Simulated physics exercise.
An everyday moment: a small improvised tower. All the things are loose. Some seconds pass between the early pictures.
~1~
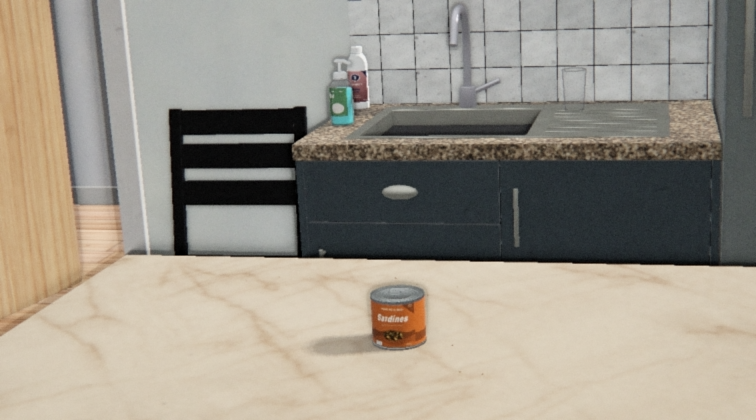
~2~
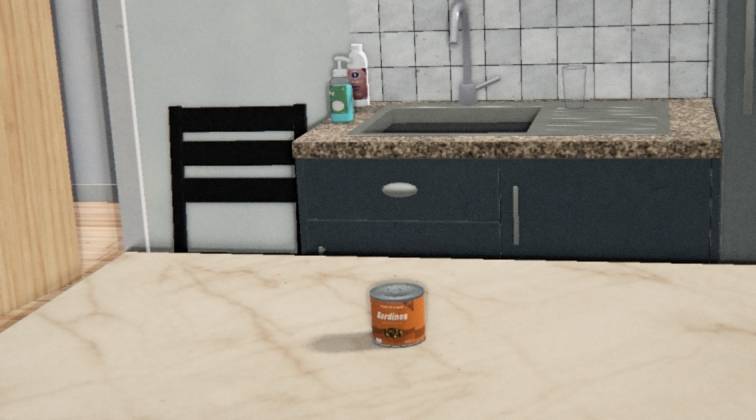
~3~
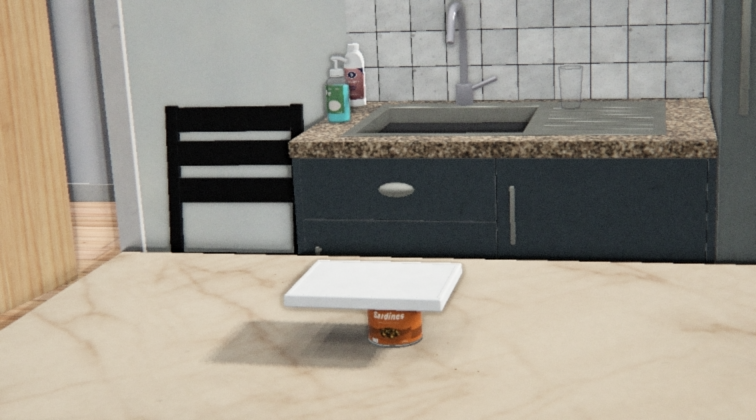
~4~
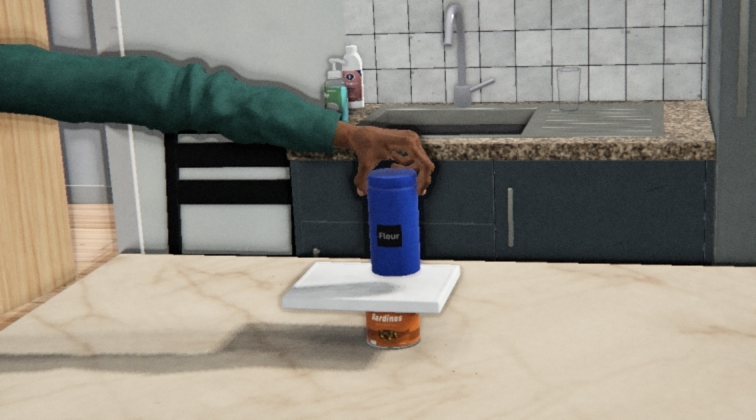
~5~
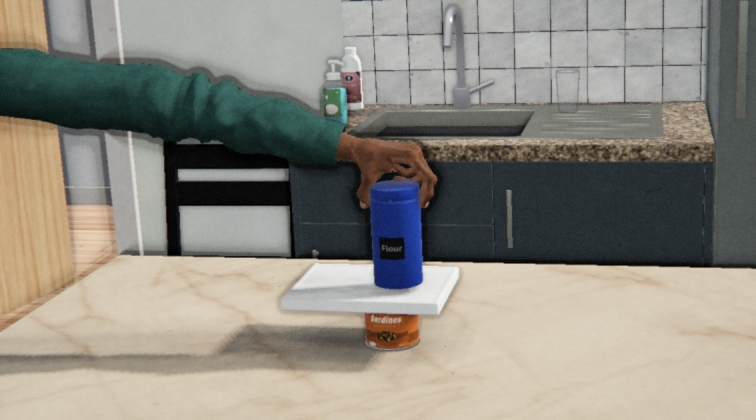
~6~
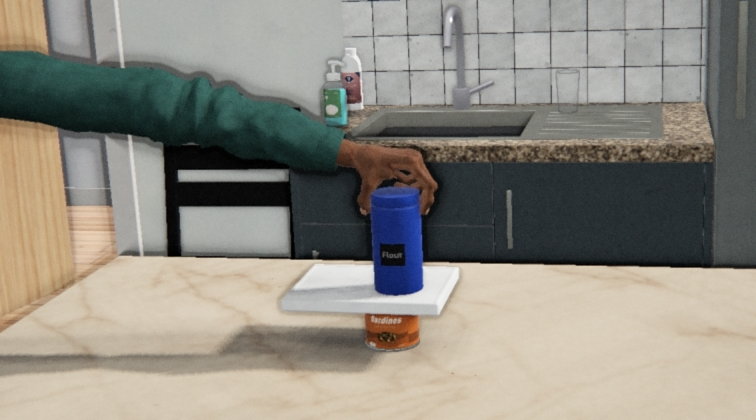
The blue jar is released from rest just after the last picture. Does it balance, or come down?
As it turns out, it keeps its balance.
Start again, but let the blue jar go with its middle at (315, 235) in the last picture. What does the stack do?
Then it gives way.
Then, 0.20 s on from there, no change.
Then, 0.40 s on from there, blue jar resting near (397, 241).
In the end, all 3 unmoved. At the end, from the last picture's camera, blue jar near (397, 241). The stack holds.
